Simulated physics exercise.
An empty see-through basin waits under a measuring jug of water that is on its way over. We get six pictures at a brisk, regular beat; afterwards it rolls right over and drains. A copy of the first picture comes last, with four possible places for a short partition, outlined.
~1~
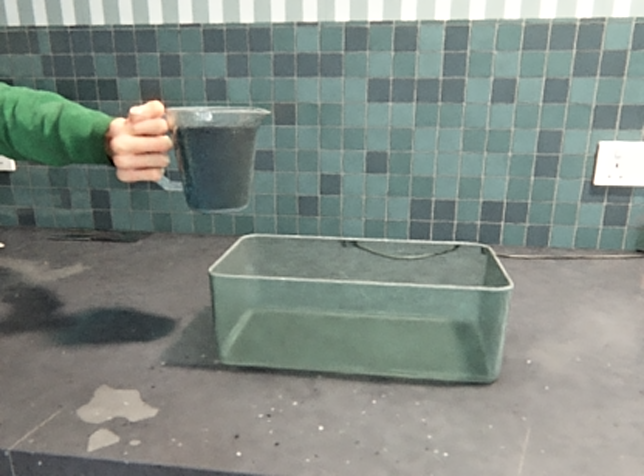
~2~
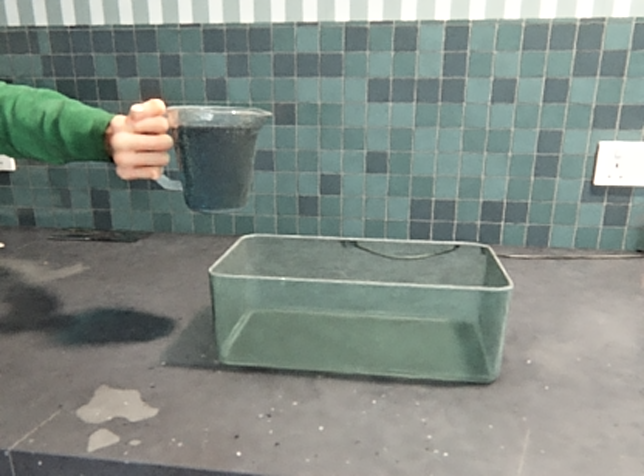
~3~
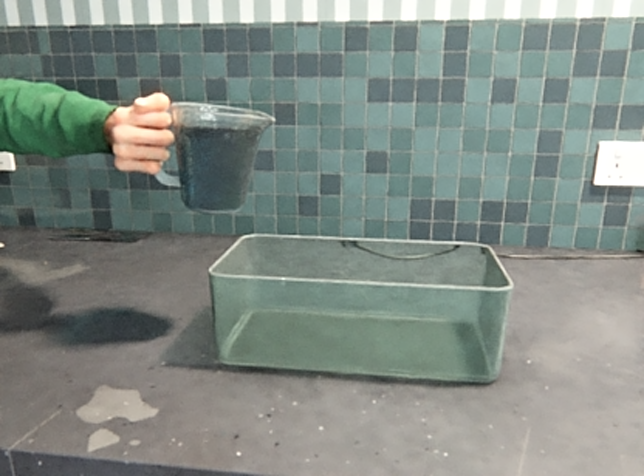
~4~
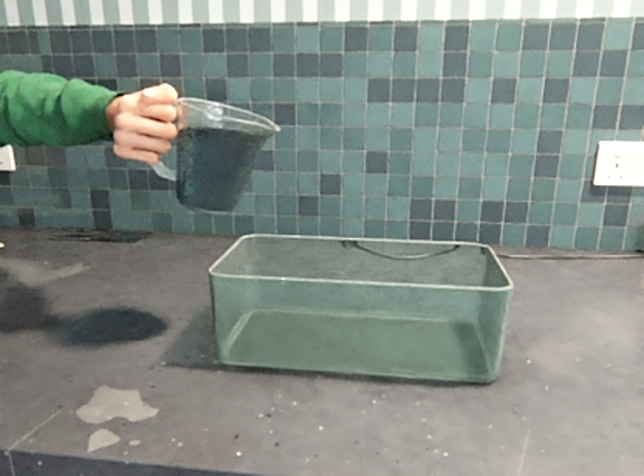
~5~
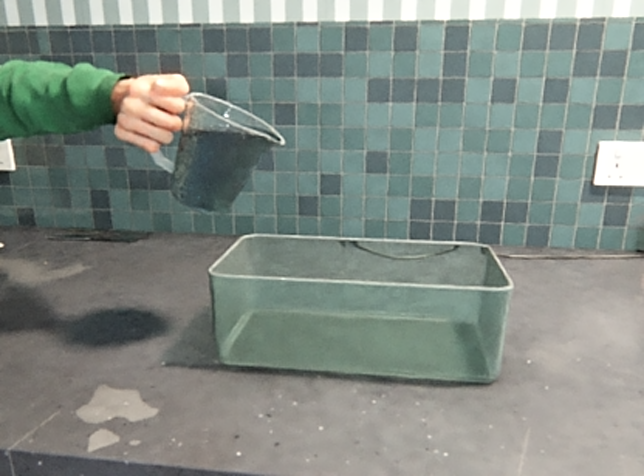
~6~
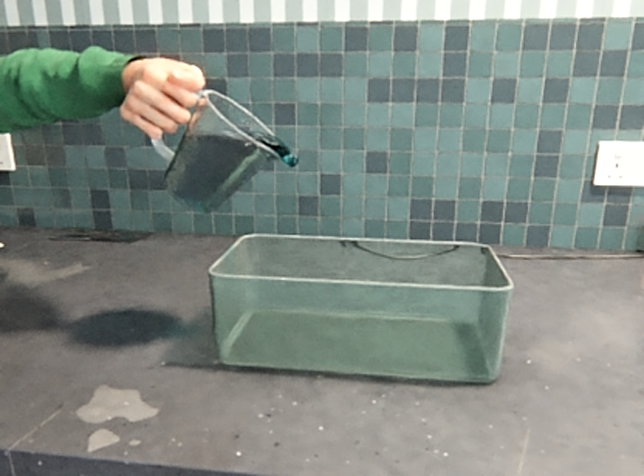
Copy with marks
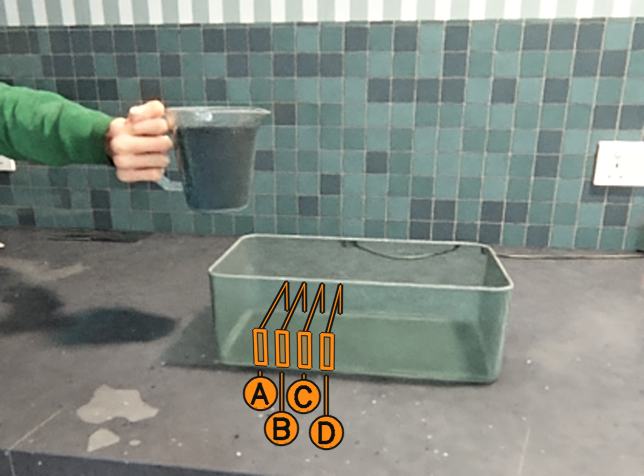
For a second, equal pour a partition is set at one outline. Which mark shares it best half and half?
Use slot C.
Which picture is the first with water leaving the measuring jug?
Picture 6.
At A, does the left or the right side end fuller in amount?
The right side.
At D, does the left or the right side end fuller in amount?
The left side.
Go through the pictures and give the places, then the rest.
Upright, lip at (268, 112); basin from (218, 358) to (499, 378); nothing has left yet.
Upright, lip at (269, 114); nothing has left yet.
Tipped about 7°, lip at (273, 120); nothing has left yet.
Tipped about 15°, lip at (278, 129); nothing has left yet.
Tipped about 26°, lip at (283, 143); nothing has left yet.
Tipped about 39°, lip at (285, 159); water is over the lip, down to (292, 163).
On the marked copy, A at (260, 371); B at (281, 372); C at (303, 374); D at (326, 376).
If A is chosen, about 5 % ends left of the wall and 95 % right of it.
If B is chosen, about 22 % ends left of the wall and 77 % right of it.
If C is chosen, about 52 % ends left of the wall and 47 % right of it.
If D is chosen, about 78 % ends left of the wall and 20 % right of it.
